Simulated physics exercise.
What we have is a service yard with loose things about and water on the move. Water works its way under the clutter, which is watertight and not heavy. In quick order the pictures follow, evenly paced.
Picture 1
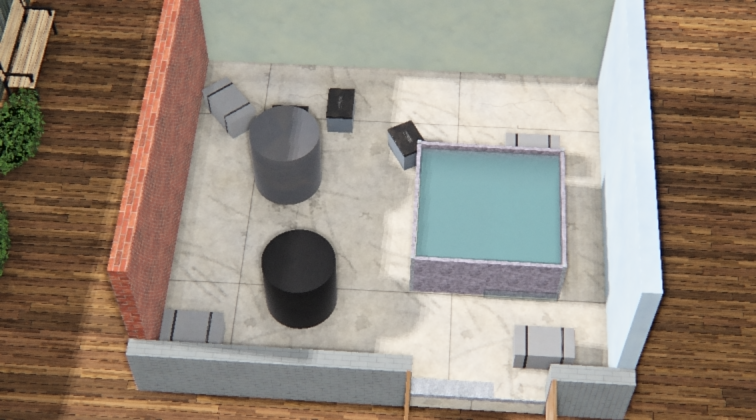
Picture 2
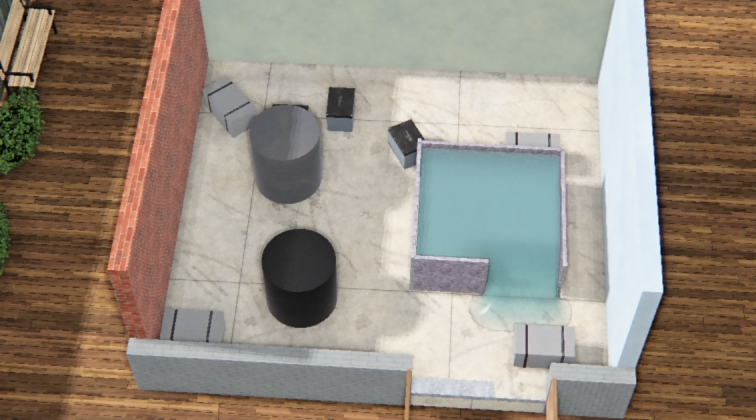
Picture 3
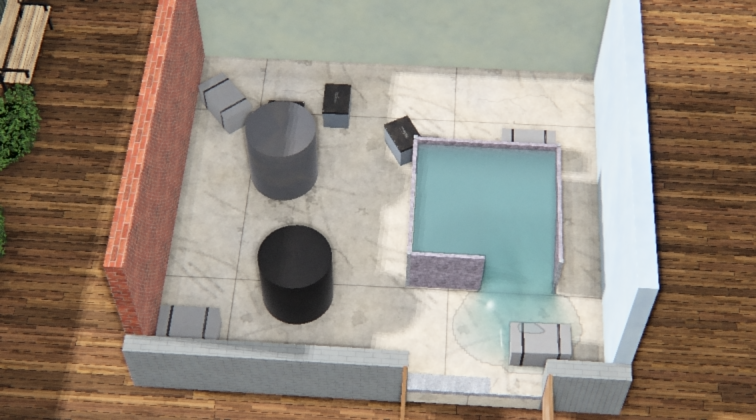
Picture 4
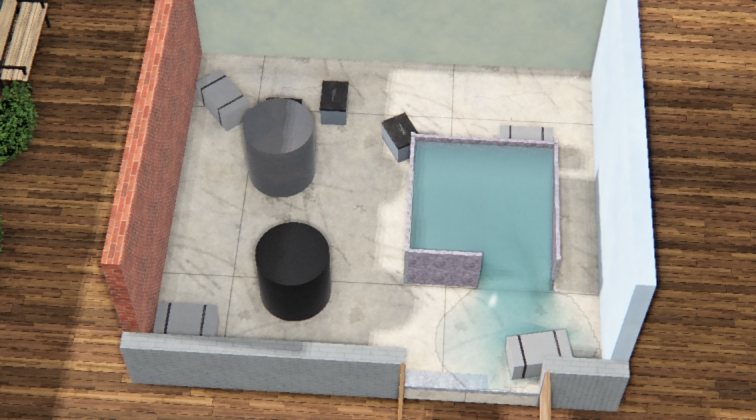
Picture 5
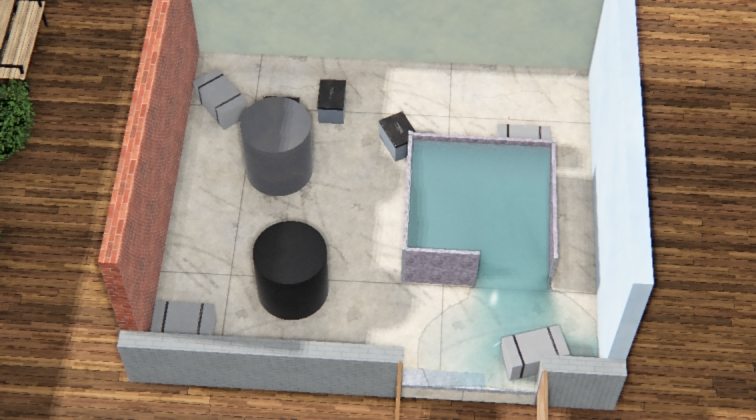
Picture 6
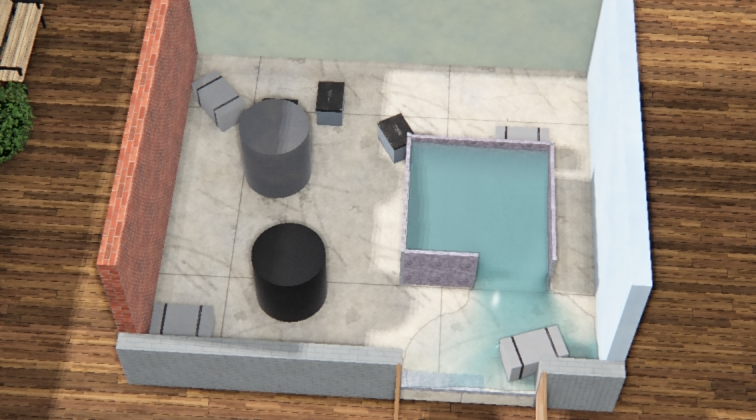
Water poured out through a gap in the front wall of a square pool and spread across the pale floor, nudging a nearby grey trunk slightly askew while the other trunks and dark cylinders stayed put.
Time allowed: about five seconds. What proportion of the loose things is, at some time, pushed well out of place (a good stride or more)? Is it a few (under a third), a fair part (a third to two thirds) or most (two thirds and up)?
A few.
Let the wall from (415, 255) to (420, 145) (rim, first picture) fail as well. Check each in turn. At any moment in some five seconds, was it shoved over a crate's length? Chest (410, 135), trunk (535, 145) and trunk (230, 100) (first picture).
In turn: Stayed short, stayed short, cleared that distance.
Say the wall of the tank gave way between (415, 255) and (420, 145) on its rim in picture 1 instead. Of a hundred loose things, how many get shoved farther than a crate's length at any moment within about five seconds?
I make it 40 per cent.
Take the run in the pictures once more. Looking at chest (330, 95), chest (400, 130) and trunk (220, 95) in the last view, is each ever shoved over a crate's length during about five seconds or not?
Per the list: First remained close, second remained close, third remained close.
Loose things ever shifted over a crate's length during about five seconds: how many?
Exactly 1.
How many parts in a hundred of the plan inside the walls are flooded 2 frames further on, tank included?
Near 20 %.
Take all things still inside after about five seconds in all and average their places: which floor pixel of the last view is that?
I'd put it at roughly (324, 161).
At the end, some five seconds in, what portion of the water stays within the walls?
54 %.
A moment on, 0 of 7 are well off their spots; 1 afloat.
Next, 1 of 7 are well off their spots; 0 afloat.
Later, 1 of 7 are well off their spots; 0 afloat.
In the end, 1 of 7 are well off their spots, and 1 have been at some point; 0 afloat.
